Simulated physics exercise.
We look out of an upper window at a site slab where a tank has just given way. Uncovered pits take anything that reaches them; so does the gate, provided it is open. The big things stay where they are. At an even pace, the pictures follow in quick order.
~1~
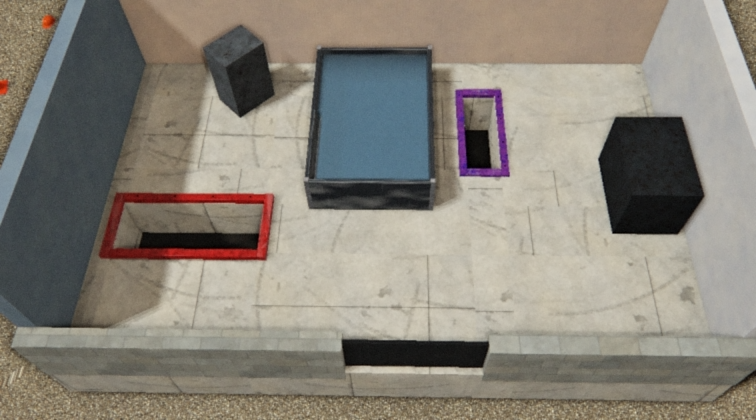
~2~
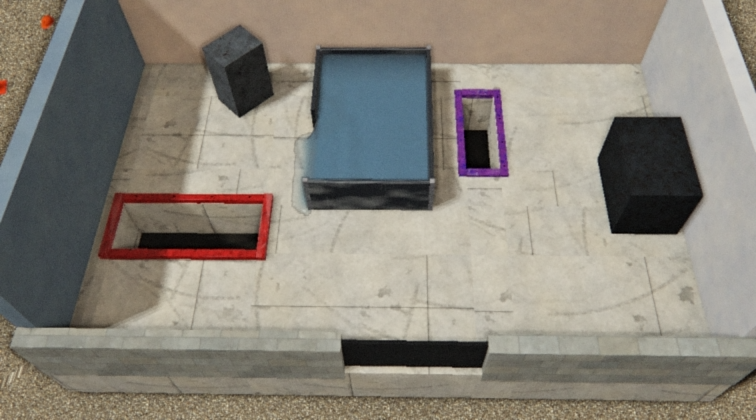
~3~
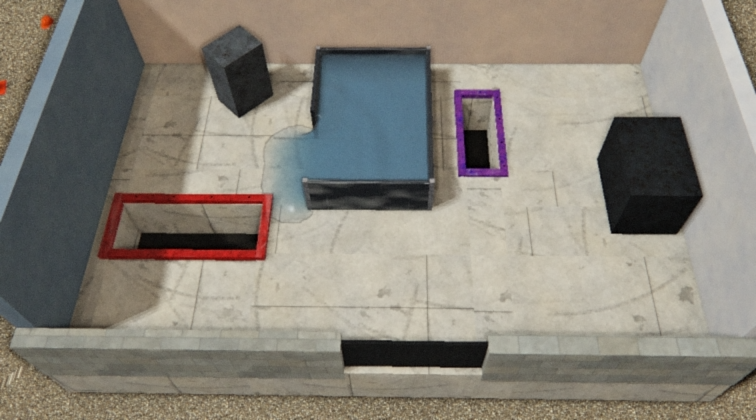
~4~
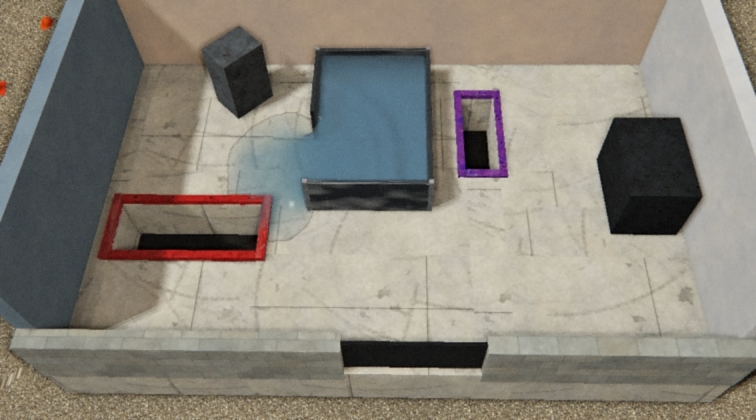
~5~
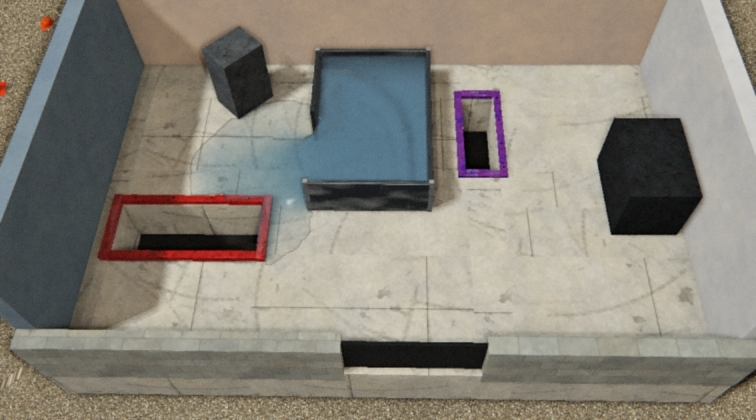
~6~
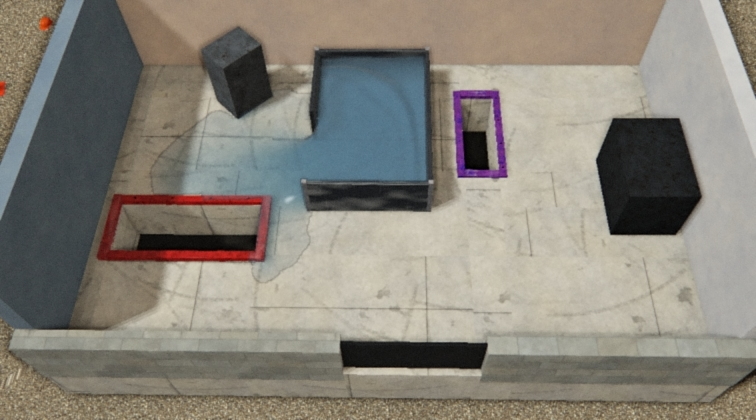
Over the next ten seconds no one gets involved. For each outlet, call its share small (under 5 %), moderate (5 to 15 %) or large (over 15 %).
The gate - small, the purple pit - small, the red pit - large.
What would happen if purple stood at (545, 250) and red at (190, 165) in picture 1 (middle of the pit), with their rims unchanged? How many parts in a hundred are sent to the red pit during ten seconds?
Red: 30 %.
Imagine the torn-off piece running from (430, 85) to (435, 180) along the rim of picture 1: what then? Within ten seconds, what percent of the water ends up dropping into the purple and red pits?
In percent: Purple 45, red 0.
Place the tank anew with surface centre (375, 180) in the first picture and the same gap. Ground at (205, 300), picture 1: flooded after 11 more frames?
There: Covered.
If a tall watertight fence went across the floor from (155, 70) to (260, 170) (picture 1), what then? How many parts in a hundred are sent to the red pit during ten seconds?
Red: 25 %.
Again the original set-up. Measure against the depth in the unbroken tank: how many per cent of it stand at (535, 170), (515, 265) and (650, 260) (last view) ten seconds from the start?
Readings in order: Around 4, 4 and 6 %.
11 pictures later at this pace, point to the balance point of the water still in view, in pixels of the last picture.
About (290, 156) in the last view.
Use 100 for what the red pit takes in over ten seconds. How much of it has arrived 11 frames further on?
That share would be near 45 %.
A moment on, water covers 20 % of the floor; the gate 0 %, the purple pit 0 %, the red pit 4 %.
Next, water covers 30 % of the floor; the gate 0 %, the purple pit 0 %, the red pit 8 %.
Then, water covers 40 % of the floor; the gate 0 %, the purple pit 0 %, the red pit 13 %.
Later, water covers 60 % of the floor; the gate 0 %, the purple pit 0 %, the red pit 16 %.
In the end, water covers 85 % of the floor; the gate 0 %, the purple pit 0 %, the red pit 19 %.
